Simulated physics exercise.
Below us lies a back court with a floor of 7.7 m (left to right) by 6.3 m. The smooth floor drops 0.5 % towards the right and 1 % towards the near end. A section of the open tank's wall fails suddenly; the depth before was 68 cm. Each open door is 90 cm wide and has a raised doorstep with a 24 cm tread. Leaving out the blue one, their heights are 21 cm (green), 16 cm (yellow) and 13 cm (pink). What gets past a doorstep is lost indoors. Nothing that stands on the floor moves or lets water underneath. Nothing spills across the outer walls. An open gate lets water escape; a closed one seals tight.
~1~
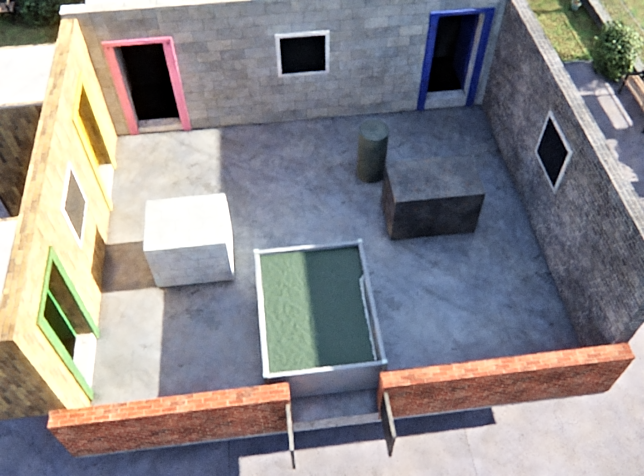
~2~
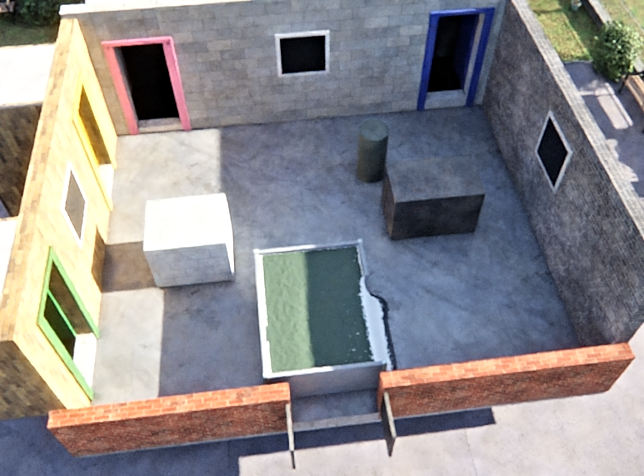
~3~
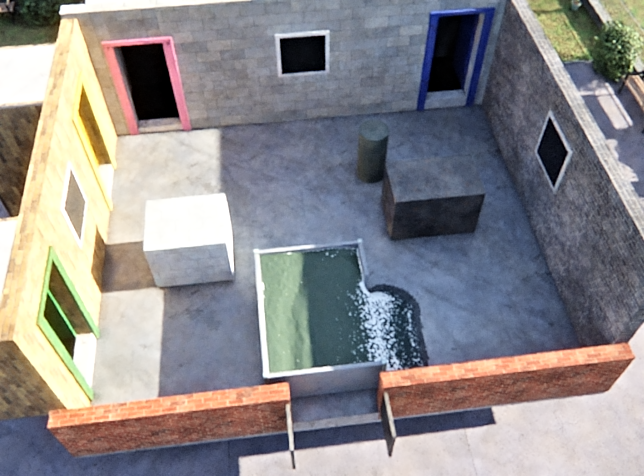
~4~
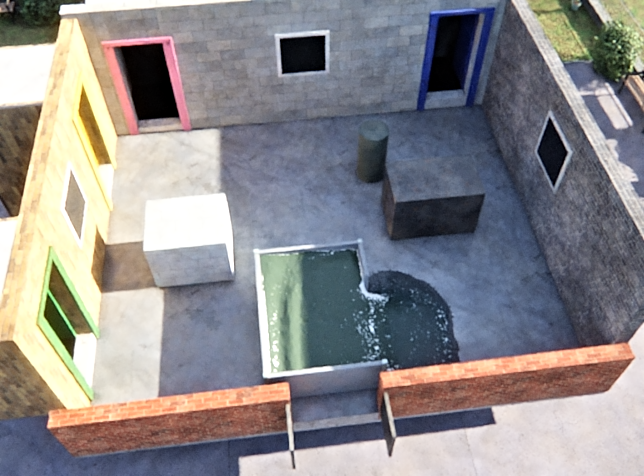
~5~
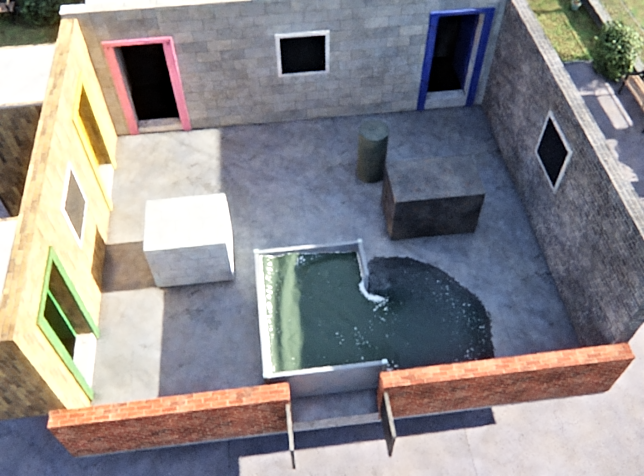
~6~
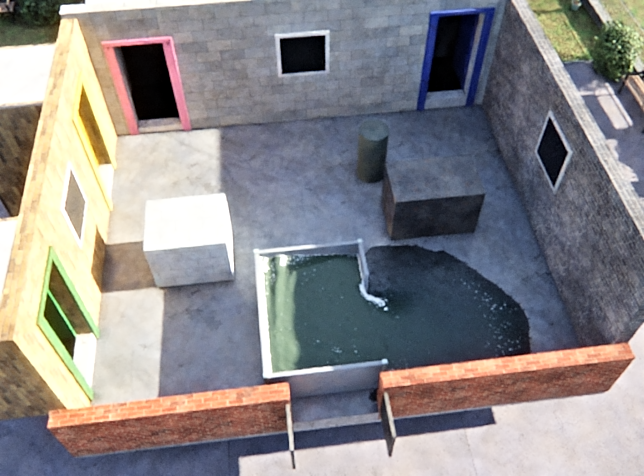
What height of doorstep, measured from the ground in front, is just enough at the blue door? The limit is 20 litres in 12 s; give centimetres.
It would have to be roughly 20 cm high.
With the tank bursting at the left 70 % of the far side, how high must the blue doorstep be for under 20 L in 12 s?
Some 6.0 cm.
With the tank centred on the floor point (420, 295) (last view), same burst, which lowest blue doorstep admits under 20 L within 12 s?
Some 18 cm.
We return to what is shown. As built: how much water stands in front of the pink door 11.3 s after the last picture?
Some 5.0 cm.
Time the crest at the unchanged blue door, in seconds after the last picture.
Around 3.0 s.
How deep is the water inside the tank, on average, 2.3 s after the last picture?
Some 20 cm.
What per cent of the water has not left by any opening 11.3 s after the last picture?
Some 98 per cent remains.
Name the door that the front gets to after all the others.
It is the green one.
Then, 0.7 s after the last picture water covers 20 % of the floor, deepest (56 cm) near (584, 373); it has not reached the blue door.
Then, 2.3 s after the last picture water covers 30 % of the floor, deepest (33 cm) near (584, 373); it has not reached the blue door.
Then, 11.3 s after the last picture water covers 95 % of the floor, deepest (9 cm) near (88, 431); 6 cm at the blue door, 4 litres in over its 25 cm doorstep.
At the blue door as built, the water peaked near 30 cm, 3.1 s after the last picture.
Run again over the same 12 s with other heights there, 42 litres in over 17.5 cm, 7 litres over 24 cm. The limit of 20 litres is kept from about 20 cm up.
